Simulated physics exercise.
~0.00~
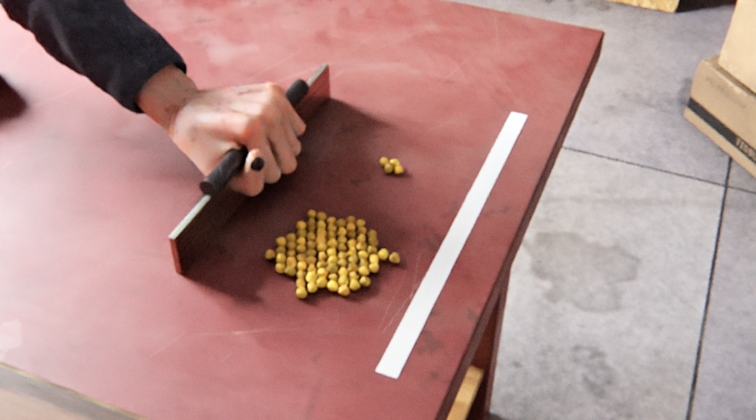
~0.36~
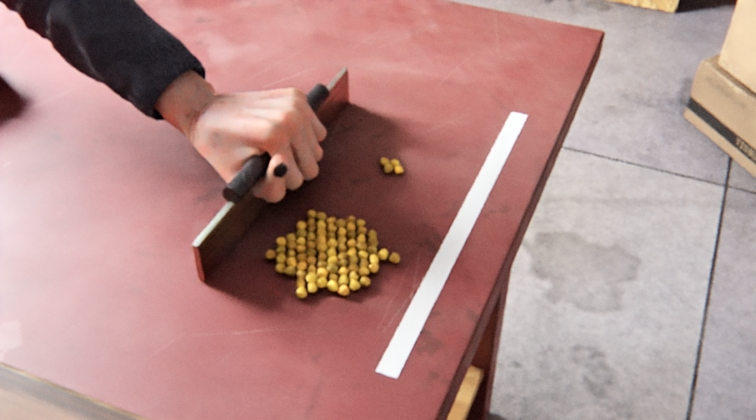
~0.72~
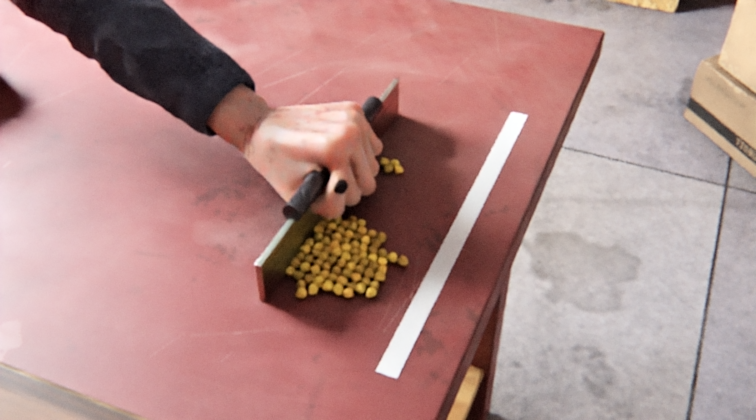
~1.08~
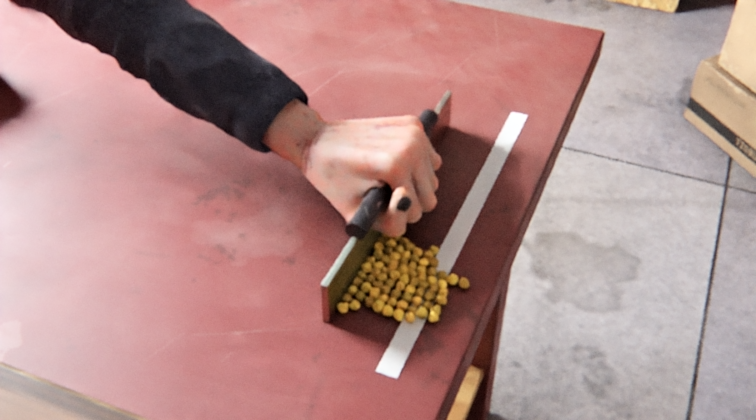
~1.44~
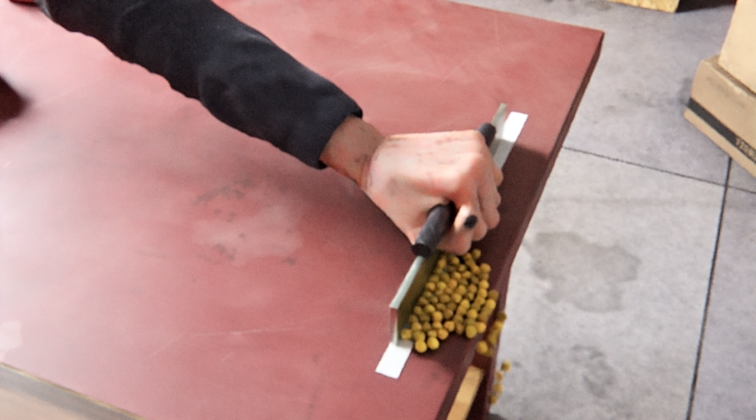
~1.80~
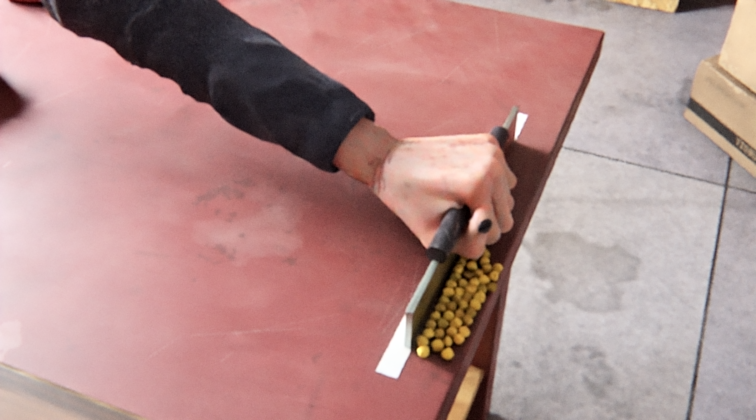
In the video, a hand pushes a scraper rightward across a reddish table, gathering small yellow balls and sweeping them over a white tape strip toward the edge. Some drop off as the scraper reaches the tape, where it ends with many still on the table.
